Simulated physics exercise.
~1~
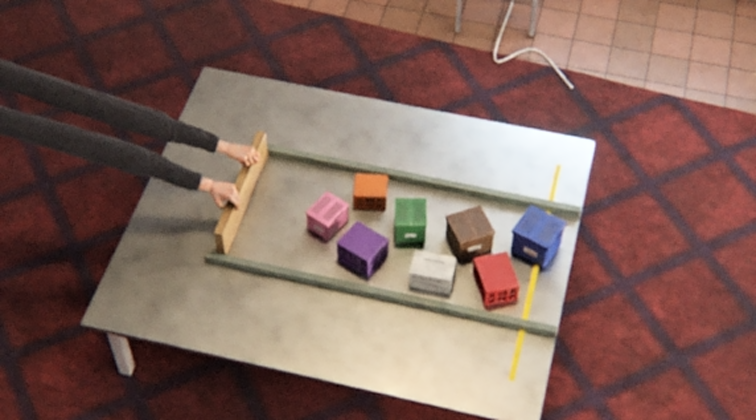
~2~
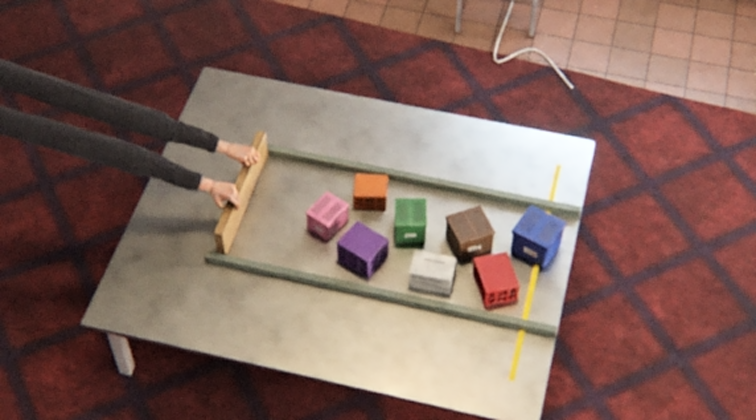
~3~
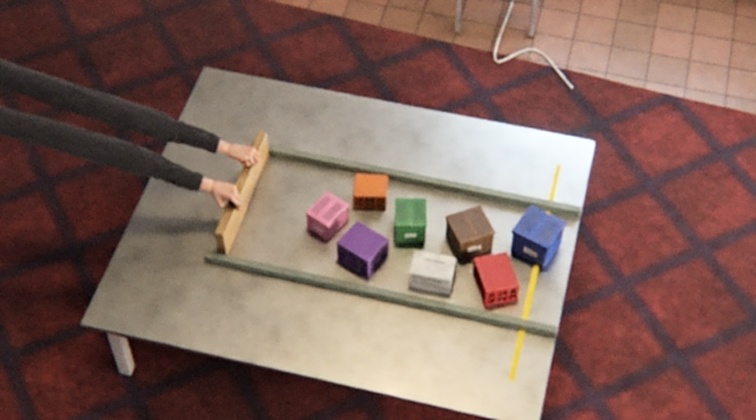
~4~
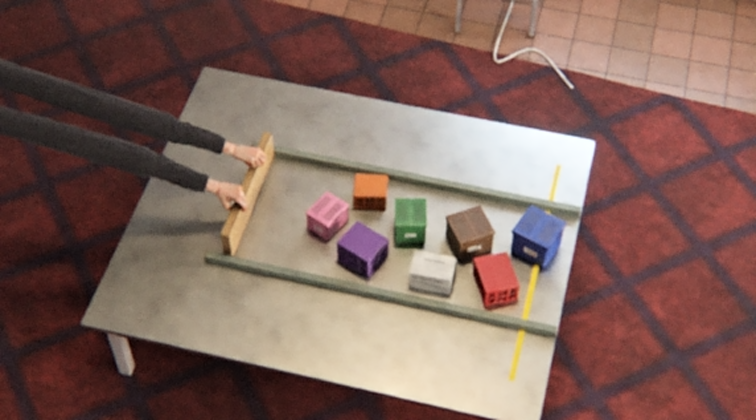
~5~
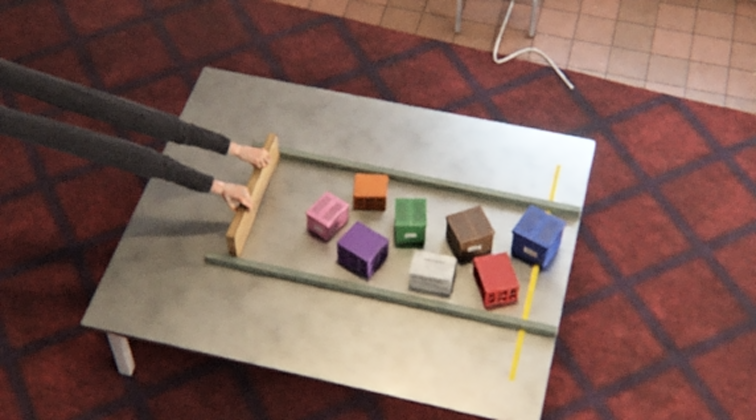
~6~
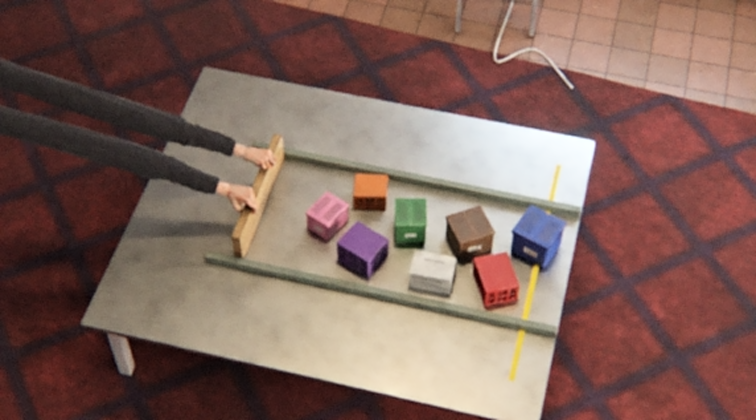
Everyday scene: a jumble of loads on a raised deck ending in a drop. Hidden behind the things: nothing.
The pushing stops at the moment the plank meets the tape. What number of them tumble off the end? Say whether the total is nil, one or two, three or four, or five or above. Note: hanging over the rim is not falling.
The total is five or above.
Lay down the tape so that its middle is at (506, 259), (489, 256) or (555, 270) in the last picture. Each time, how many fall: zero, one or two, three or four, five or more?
Place one: 3 or 4; place two: Just one or two; place three: More than four.
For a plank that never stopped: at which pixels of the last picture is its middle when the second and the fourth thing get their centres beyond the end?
At roughly (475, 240), then roughly (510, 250).
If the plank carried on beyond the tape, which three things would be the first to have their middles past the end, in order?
First comes the blue tote, followed by the red crate, and then the brown tote.
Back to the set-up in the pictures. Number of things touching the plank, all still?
At rest, 3 are in contact.
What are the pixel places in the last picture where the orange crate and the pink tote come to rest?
Near (560, 231) and (552, 259).
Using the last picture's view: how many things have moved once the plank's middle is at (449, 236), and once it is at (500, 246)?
At first I count 8, and then 8.
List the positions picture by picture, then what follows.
In the first picture, blue tote (538, 237); red crate (496, 279); brown tote (469, 233); plank (242, 193); tape (537, 266).
In the second picture, red crate (496, 279); purple crate (363, 249).
In the third picture, brown tote (469, 233); green tote (410, 221).
In the fourth picture, blue tote (538, 237); orange crate (371, 192).
In the fifth picture, red crate (496, 279); plank (254, 195).
In the sixth picture, blue tote (538, 237); red crate (496, 279); brown tote (469, 233); plank (259, 196); tape (537, 266).
A little later, none off yet; blue tote at rest near (538, 237); red crate at rest near (496, 279); brown tote at rest near (469, 233).
When it is over, the number that fall off is five or more; down, green tote, white box, brown tote, red crate and blue tote.
